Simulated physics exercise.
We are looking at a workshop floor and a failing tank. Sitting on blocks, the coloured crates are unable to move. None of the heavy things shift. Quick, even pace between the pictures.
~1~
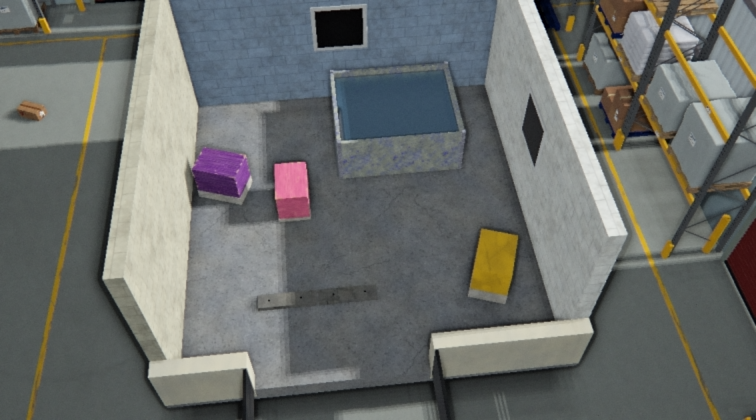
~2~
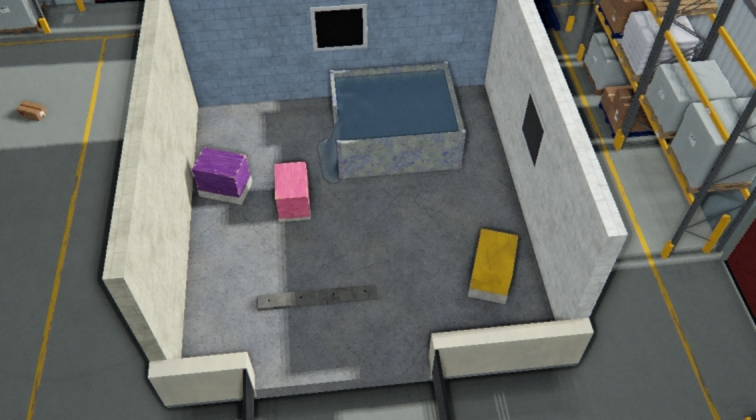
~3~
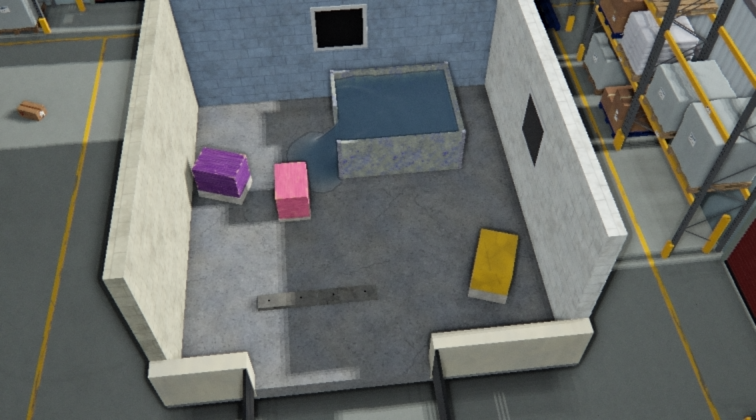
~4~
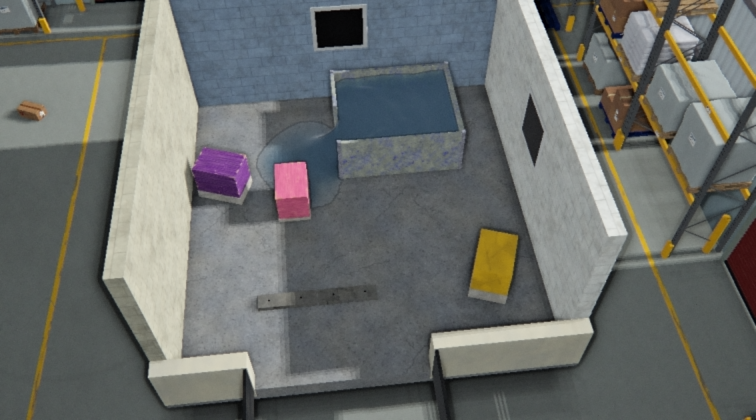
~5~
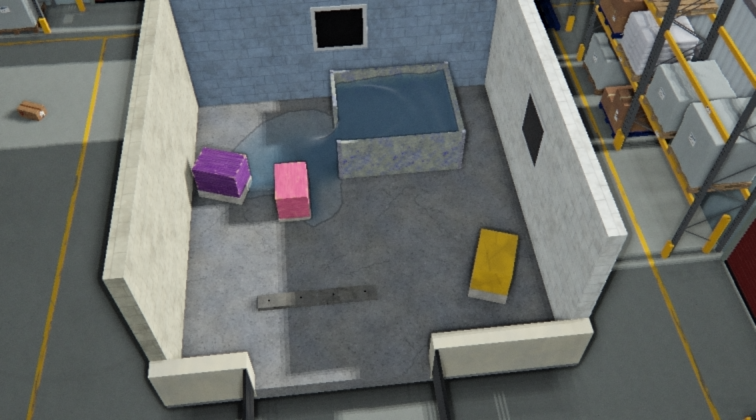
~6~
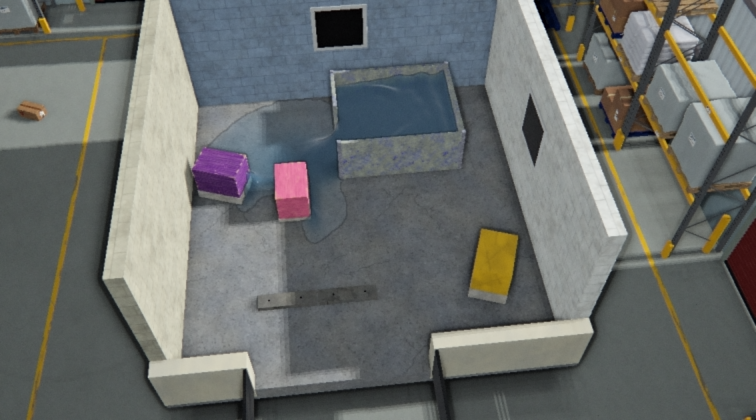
Water sits still in a stone-sided tank against the blue wall, then starts pouring out at its left side onto the grey workshop floor. It reaches the pink crate, spreads around it in a rounded pool, and extends to the purple crate, while the crates, including the yellow one, stay put.
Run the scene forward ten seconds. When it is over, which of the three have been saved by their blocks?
The pink crate comes through with water on it; the yellow crate comes through untouched; the purple crate comes through with water on it.
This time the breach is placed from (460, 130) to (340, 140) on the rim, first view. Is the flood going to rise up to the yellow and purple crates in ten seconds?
Within ten seconds the yellow crate is drenched and the purple crate stays untouched.
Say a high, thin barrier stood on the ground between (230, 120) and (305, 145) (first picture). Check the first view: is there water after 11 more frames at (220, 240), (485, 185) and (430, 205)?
Outcome by spot, in order - watered, unwatered, unwatered.
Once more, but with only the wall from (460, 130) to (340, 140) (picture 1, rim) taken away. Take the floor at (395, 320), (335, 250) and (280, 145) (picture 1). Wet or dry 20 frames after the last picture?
Taken in turn, that's reached, reached, and finally not reached.
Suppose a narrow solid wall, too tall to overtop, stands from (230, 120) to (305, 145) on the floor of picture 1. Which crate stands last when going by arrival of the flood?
The yellow-painted one.
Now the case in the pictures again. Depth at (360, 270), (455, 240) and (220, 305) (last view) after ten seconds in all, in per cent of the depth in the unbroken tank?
6, 8 and 10 per cent, roughly.
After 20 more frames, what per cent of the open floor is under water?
Near 65 in a hundred.
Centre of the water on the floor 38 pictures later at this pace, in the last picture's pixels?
Roughly (339, 179) in the last picture.
A moment on, water covers 35 % of the floor; the pink crate water round its plinth, the yellow crate not reached, the purple crate water round its plinth.
Next, water covers 50 % of the floor; the pink crate water round its plinth, the yellow crate not reached, the purple crate water round its plinth.
Then, water covers 65 % of the floor; the pink crate water round its plinth, the yellow crate water round its plinth, the purple crate water round its plinth.
Later, water covers 90 % of the floor; the pink crate water round its plinth, the yellow crate water round its plinth, the purple crate water round its plinth.
In the end, water covers 100 % of the floor; the pink crate was topped, the yellow crate stayed above the water, the purple crate was topped.
